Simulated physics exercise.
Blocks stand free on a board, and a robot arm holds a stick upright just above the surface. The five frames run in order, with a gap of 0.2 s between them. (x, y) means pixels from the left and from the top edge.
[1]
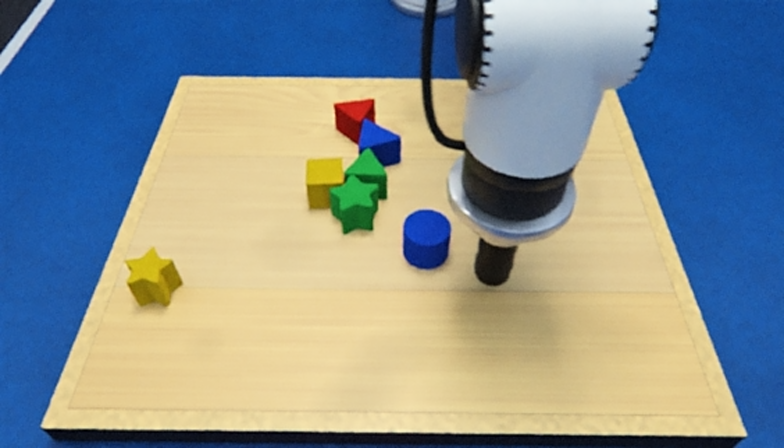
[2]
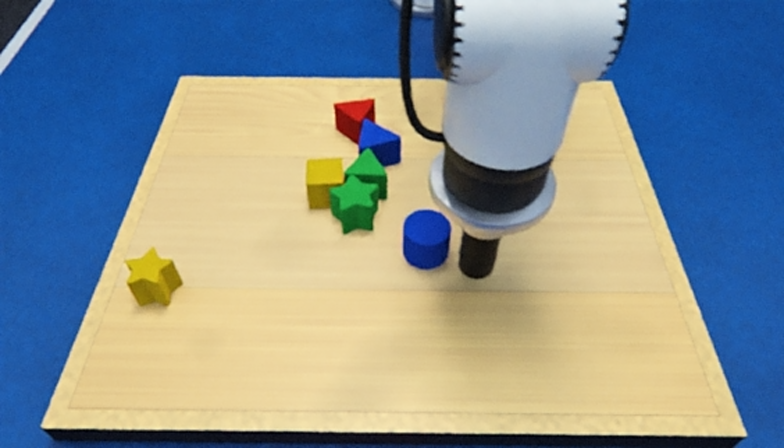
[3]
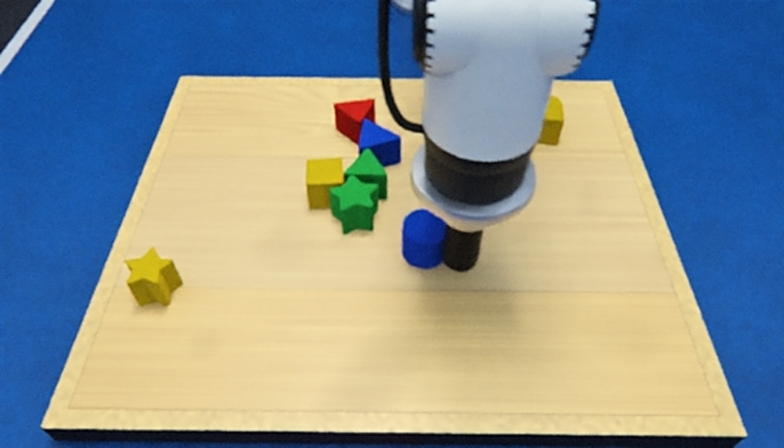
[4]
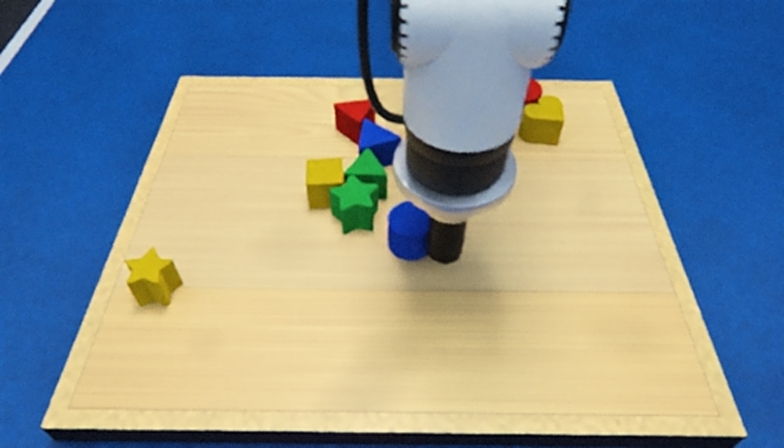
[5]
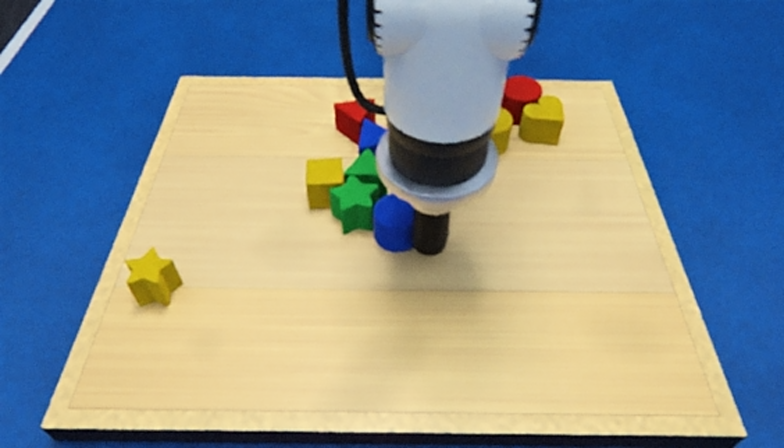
At first, a robot arm holds a dark stick just right of a blue cylinder on a wooden board scattered with coloured blocks. The stick moves left to the cylinder, then pushes it left and slightly away, up close to the green star, while the other blocks stay still.
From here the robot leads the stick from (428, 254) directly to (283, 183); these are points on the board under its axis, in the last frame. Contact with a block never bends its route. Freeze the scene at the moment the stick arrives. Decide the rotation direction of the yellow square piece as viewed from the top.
It spins clockwise.
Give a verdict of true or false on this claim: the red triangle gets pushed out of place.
That claim is false.
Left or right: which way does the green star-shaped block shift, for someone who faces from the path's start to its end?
It goes left.
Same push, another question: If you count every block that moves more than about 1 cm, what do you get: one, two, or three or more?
Going by the path, three or more blocks will move.
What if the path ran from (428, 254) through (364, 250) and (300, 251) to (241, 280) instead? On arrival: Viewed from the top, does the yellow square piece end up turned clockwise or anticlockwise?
Viewed from above: Clockwise.
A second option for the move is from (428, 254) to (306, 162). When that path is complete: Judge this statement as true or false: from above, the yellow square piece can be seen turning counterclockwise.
The statement is false.
On the path given first. One third of the way, stick at (376, 217); yellow square piece at (296, 153), turned 55° clockwise; green star-shaped block at (302, 183); blue cylinder at (340, 190).
Two thirds of the way, stick at (326, 193); yellow square piece at (279, 143), turned 100° clockwise; green star-shaped block at (247, 174), turned 15° anticlockwise; blue cylinder at (288, 171).
At the end, stick at (281, 171); yellow square piece at (271, 132), turned 120° clockwise; green star-shaped block at (204, 176), turned 50° anticlockwise; red triangle unmoved; green triangle unmoved; blue cylinder at (240, 159).
